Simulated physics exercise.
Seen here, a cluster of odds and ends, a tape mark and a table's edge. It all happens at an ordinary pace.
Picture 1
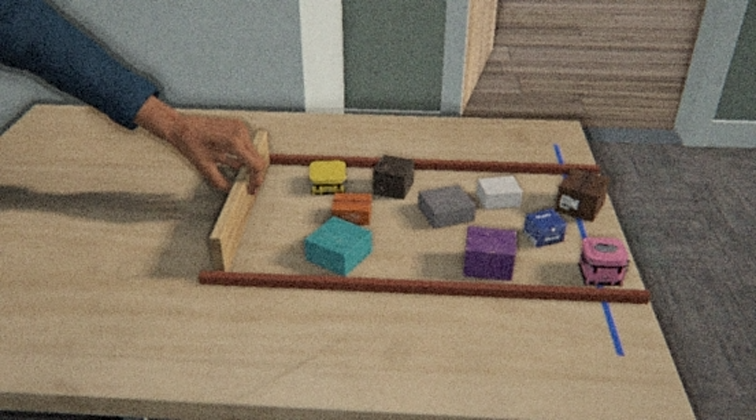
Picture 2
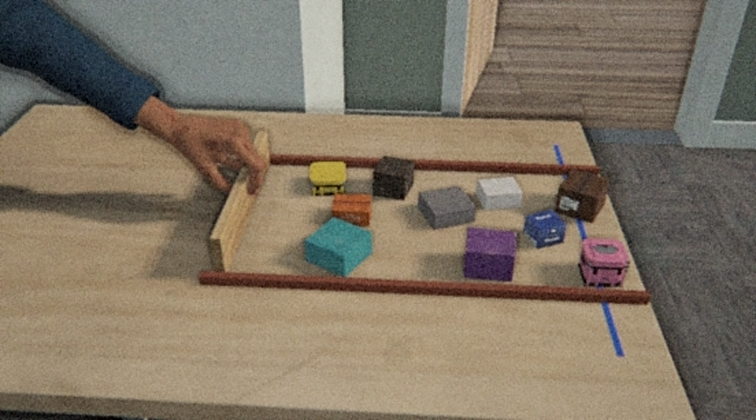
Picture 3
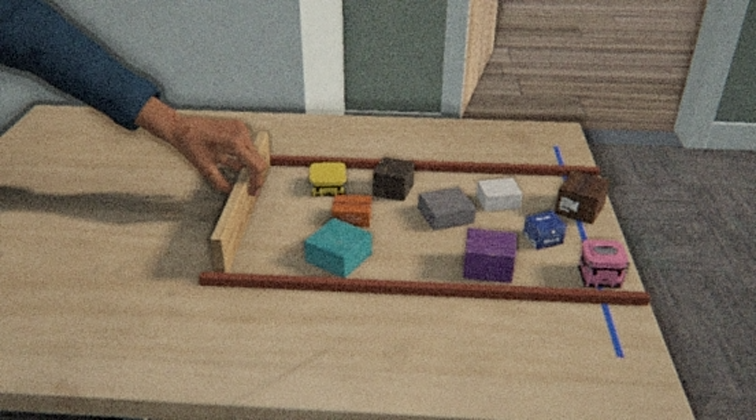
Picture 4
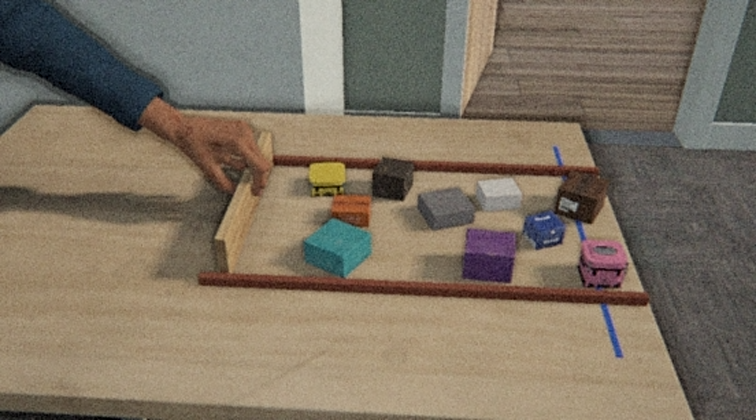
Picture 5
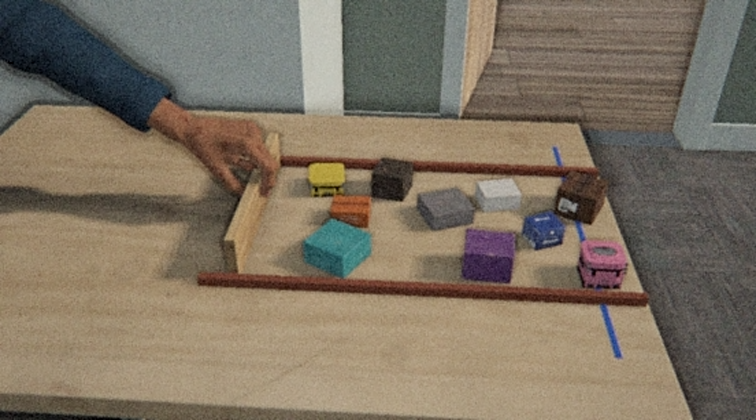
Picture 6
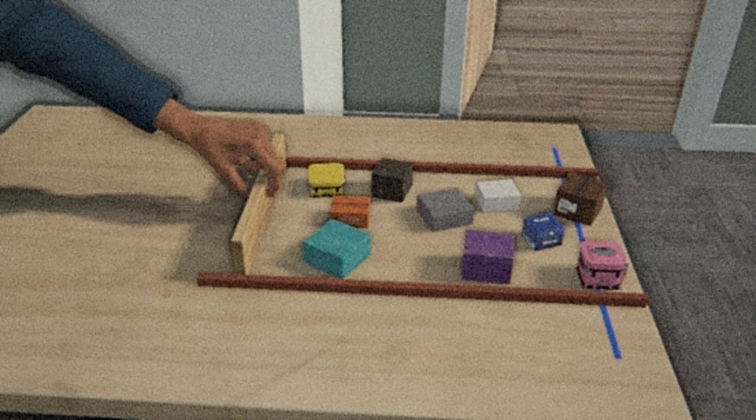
The footage shows a hand holding a wooden board upright on a table between two reddish-brown rails, sliding it slightly to the right toward a group of colourful boxes and cases, which stay essentially still near a blue tape line.
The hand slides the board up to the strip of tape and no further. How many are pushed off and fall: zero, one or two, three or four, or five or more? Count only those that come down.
The number that fall off is five or more.
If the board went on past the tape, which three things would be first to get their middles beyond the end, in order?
Earliest first: The brown box, then the pink case, then the white block.
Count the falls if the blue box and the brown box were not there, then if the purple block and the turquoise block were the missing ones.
It would be 5 and 4.
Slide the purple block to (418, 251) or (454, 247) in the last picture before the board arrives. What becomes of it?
In that order, it falls; comes down.
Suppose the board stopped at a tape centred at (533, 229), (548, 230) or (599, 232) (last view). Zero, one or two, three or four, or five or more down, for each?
In that order: Three to four; either three or four; five or over.
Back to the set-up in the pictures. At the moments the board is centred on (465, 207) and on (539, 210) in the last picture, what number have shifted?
The counts are 8 and 10.
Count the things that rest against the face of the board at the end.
The number is 3.
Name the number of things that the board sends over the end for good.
It comes to 7.
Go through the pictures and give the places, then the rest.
The first frame shows brown box (582, 195); pink case (603, 261); blue box (545, 228); board (244, 196); tape (581, 228).
The second frame shows pink case (603, 263); orange box (352, 210).
The third frame shows blue box (545, 230); turquoise block (339, 248).
The fourth frame shows brown box (582, 197); purple block (489, 256).
The fifth frame shows pink case (601, 264); white block (498, 195).
The sixth frame shows brown box (581, 198); pink case (601, 265); blue box (543, 231); board (262, 199); tape (580, 231).
Soon after, none off yet; brown box at rest near (581, 198); pink case at rest near (601, 265); blue box at rest near (543, 231).
After that, none off yet; brown box at rest near (584, 199); pink case at rest near (601, 265); blue box at rest near (543, 231).
And then, one off so far; brown box on its way down; pink case tilting well over near (667, 284); blue box displaced about its own width near (595, 235).
In the end, the number that fall off is five or more; gone, black block, grey block, purple block, white block, blue box, pink case and brown box.
